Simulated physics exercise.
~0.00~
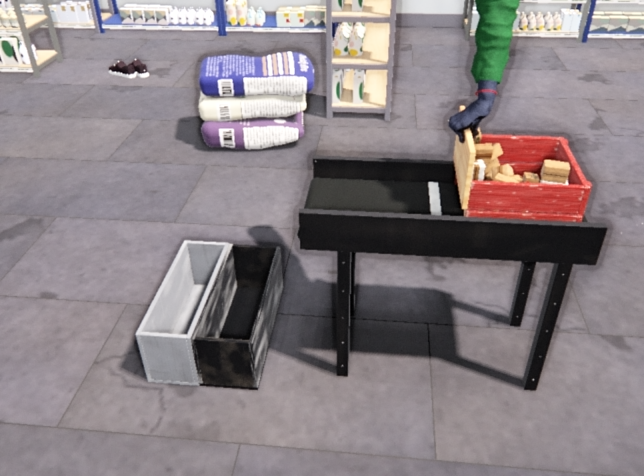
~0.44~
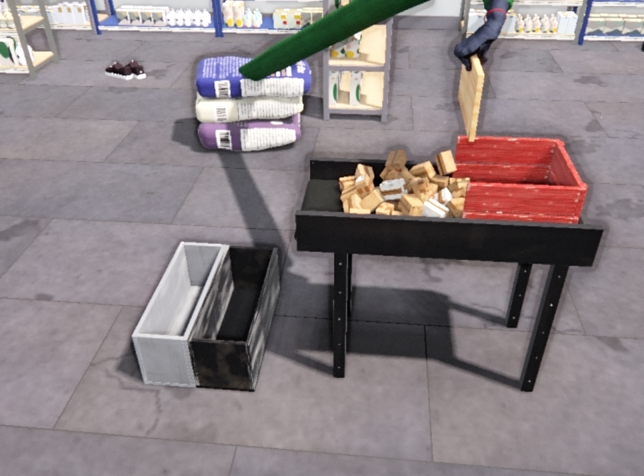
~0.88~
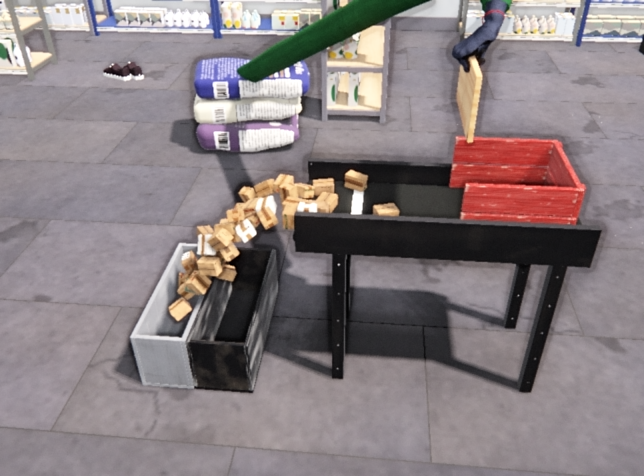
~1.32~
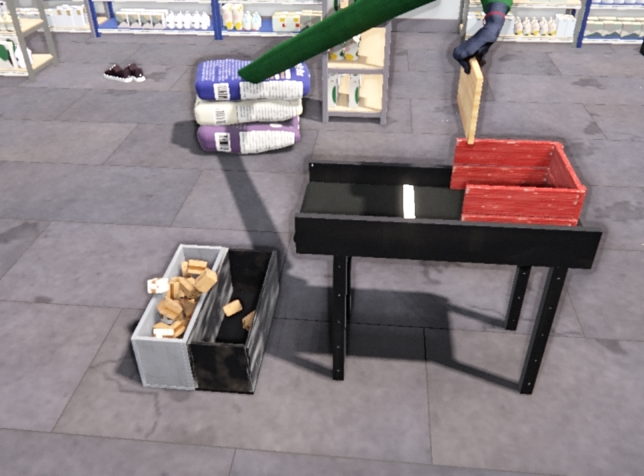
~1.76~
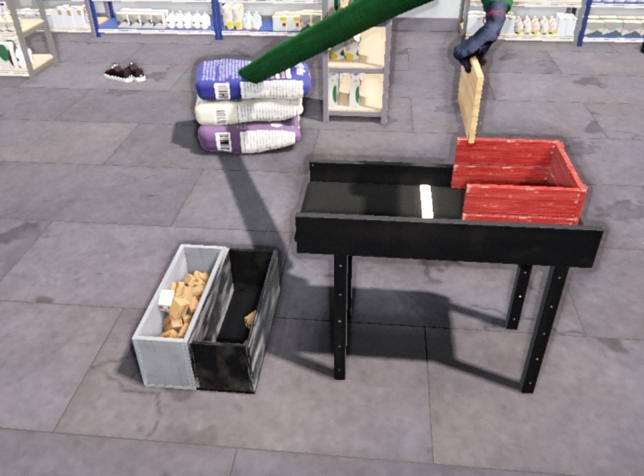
A gloved hand on a green-sleeved arm holds a wooden gate at a red open-topped pen on the right of a black belt table, seen from above in a grey-tiled shop with shelves and stacked sacks behind. A grey box and a black box stand side by side on the floor to the left. The hand lifts the gate clear, and small wooden blocks spill left along the belt in a loose heap. They stream off its left end and tumble down towards the boxes. Most settle in the grey box, only a couple in the black one, leaving pen and belt empty.
